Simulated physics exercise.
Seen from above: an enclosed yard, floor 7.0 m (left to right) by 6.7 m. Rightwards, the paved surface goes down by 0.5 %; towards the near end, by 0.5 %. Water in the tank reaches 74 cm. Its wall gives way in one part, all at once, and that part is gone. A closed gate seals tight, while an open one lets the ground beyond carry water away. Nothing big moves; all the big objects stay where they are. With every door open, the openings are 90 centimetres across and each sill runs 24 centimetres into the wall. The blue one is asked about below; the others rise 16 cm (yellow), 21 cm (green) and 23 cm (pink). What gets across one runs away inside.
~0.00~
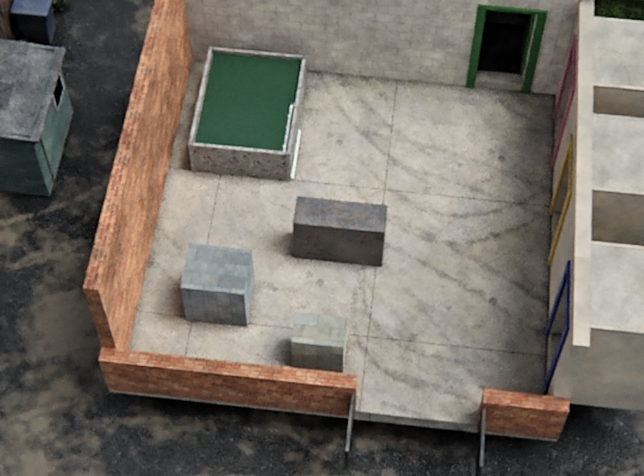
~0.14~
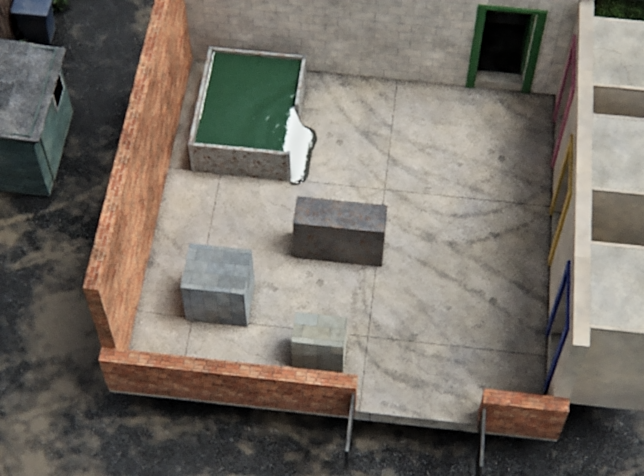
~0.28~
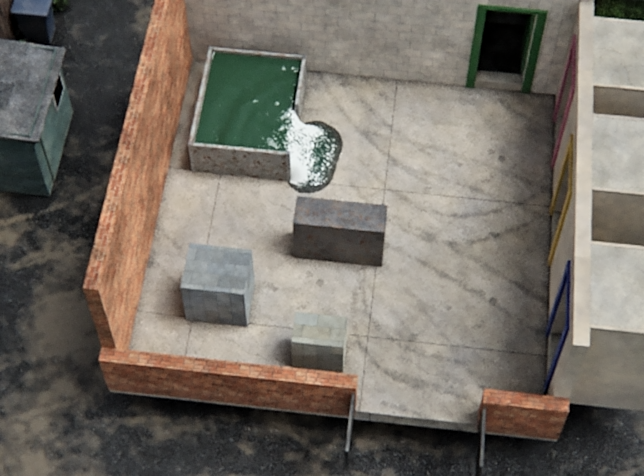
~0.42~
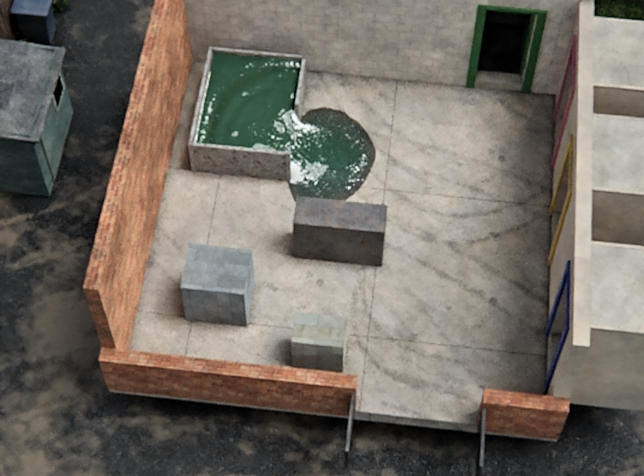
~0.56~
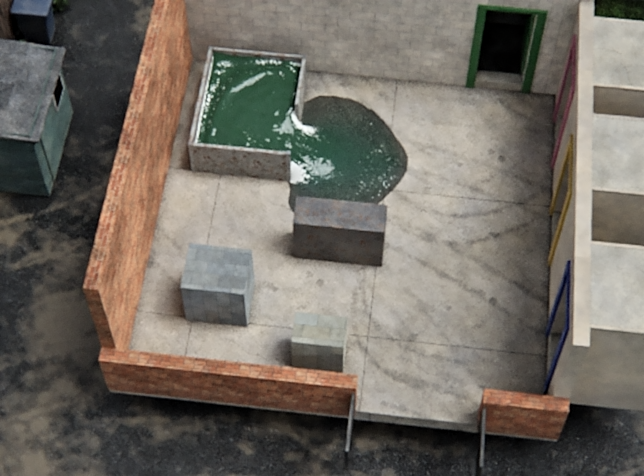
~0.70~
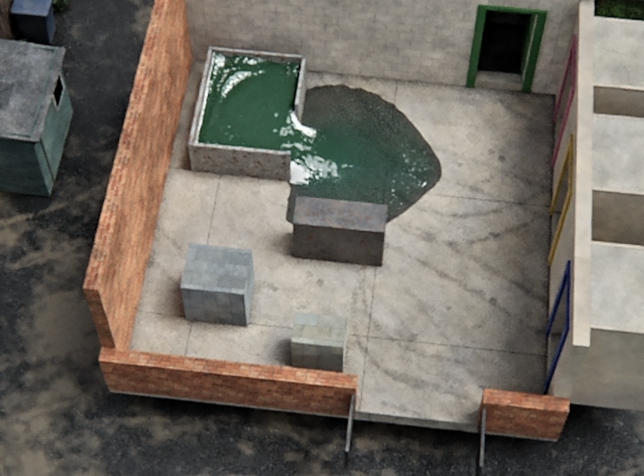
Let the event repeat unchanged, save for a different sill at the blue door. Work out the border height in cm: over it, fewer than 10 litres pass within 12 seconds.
Border at about 12 cm.
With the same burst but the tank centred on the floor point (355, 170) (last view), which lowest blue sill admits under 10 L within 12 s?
About 15 cm.
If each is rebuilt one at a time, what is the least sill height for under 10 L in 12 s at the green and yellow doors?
You'd want some 13.5 cm at green and some 22 cm at yellow.
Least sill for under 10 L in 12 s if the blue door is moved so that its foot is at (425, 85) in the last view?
About 6.5 cm.
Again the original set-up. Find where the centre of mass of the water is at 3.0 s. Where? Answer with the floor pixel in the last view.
At about (371, 162).
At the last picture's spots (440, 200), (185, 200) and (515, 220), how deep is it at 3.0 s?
That's 4, 0 and 7 cm, in the order given.
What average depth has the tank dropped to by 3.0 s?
Some 29 cm.
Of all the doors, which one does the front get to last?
Last in order comes the blue door.
After 1.4 s water covers 35 % of the floor, deepest (39 cm) near (299, 164); it has not reached the blue door.
After 3.0 s water covers 50 % of the floor, deepest (27 cm) near (533, 247); 11 cm at the blue door, 0 litres in over its 19 cm sill.
After 12.0 s water covers 95 % of the floor, deepest (9 cm) near (351, 396); 9 cm at the blue door, 0 litres in over its 19 cm sill.
At the blue door as built, the water arrived by 2.4 s and peaked near 14 cm at 7.6 s.
With a sill of 11 cm, 15 litres would have come in within the 12 s; with 14.5 cm, 3 litres. So under 10 litres takes about 12 cm.
